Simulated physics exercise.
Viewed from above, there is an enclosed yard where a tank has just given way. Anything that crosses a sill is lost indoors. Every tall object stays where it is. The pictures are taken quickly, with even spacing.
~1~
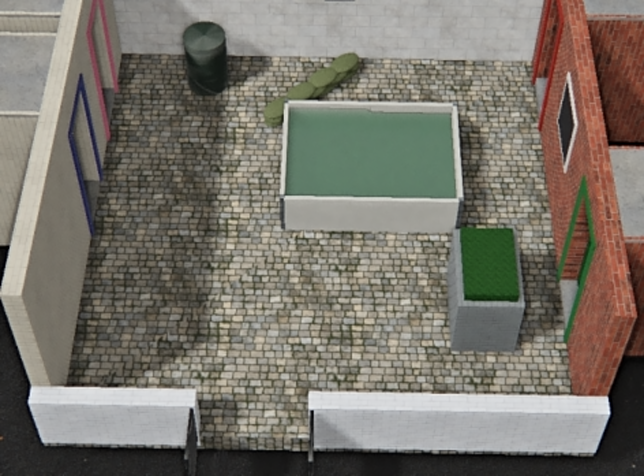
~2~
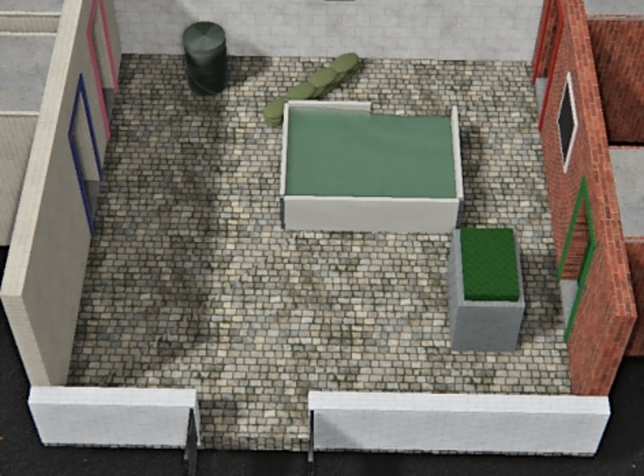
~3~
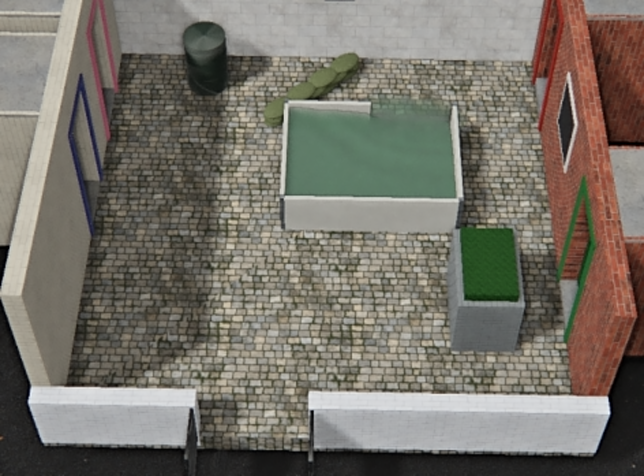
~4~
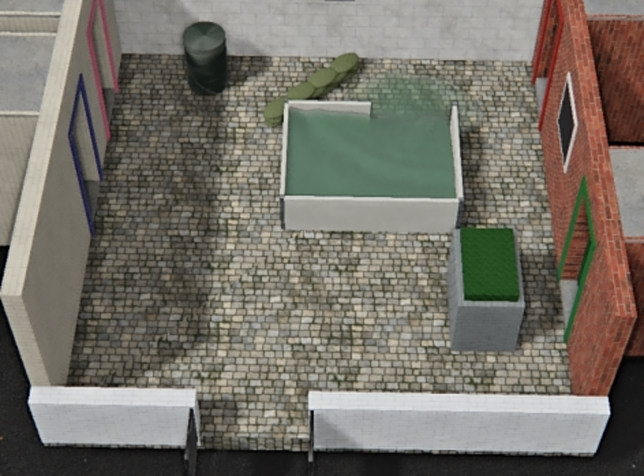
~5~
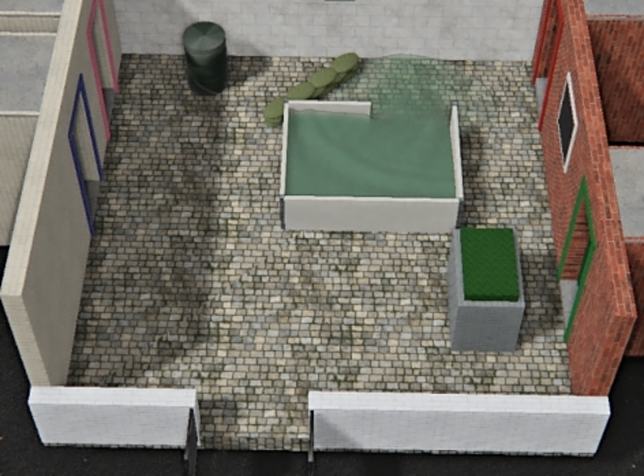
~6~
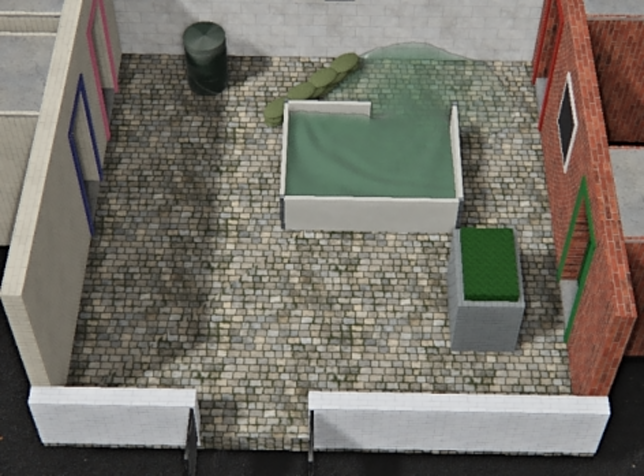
An open tank of green water in a cobbled yard losing part of its far wall, water pouring out and spreading behind it.
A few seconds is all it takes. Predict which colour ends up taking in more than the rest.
Red takes in the most.
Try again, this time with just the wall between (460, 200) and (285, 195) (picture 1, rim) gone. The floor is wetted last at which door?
My pick is the pink door.
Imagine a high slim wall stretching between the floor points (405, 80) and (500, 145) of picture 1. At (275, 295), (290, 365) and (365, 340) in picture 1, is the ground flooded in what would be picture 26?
Taking them as you listed them, they'd be spared by the flood, spared by the flood and spared by the flood.
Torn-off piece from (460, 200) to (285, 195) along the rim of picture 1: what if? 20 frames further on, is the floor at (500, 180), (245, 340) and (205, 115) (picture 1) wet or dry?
Soaked, soaked, untouched.
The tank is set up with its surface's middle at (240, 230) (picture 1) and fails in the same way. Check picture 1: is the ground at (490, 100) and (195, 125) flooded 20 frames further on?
Soaked, soaked.
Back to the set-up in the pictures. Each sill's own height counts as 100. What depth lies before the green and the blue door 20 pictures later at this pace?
Some 40 percent, then some 0 percent.
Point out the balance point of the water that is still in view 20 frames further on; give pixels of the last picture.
I'd say around (403, 141).
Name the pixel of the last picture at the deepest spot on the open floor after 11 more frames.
(511, 62).
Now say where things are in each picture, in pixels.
In the first frame, the open tank at (371, 153) is whole and still.
In the second frame, the front is at a hidden place, out from the gap on the open tank's far side.
In the third frame, water pours out on the open tank's far side and has run to a hidden place.
In the fourth frame, water pours out on the open tank's far side and has run to (386, 75).
In the fifth frame, water pours out on the open tank's far side and has run to (441, 61).
In the sixth frame, the front is at (478, 62), out from the gap on the open tank's far side.
A moment on, water covers 10 % of the floor; green door not reached, red door wet at the sill, nothing in, blue door not reached, pink door not reached.
Next, water covers 20 % of the floor; green door not reached, red door a trickle in, blue door not reached, pink door not reached.
Then, water covers 35 % of the floor; green door wet at the sill, nothing in, red door some in, blue door not reached, pink door not reached.
Later, water covers 55 % of the floor; green door a trickle in, red door a lot in, blue door not reached, pink door wet at the sill, nothing in.
In the end, water covers 85 % of the floor; green door some in, red door a lot in, blue door wet at the sill, nothing in, pink door wet at the sill, nothing in; the red door has let in the most.
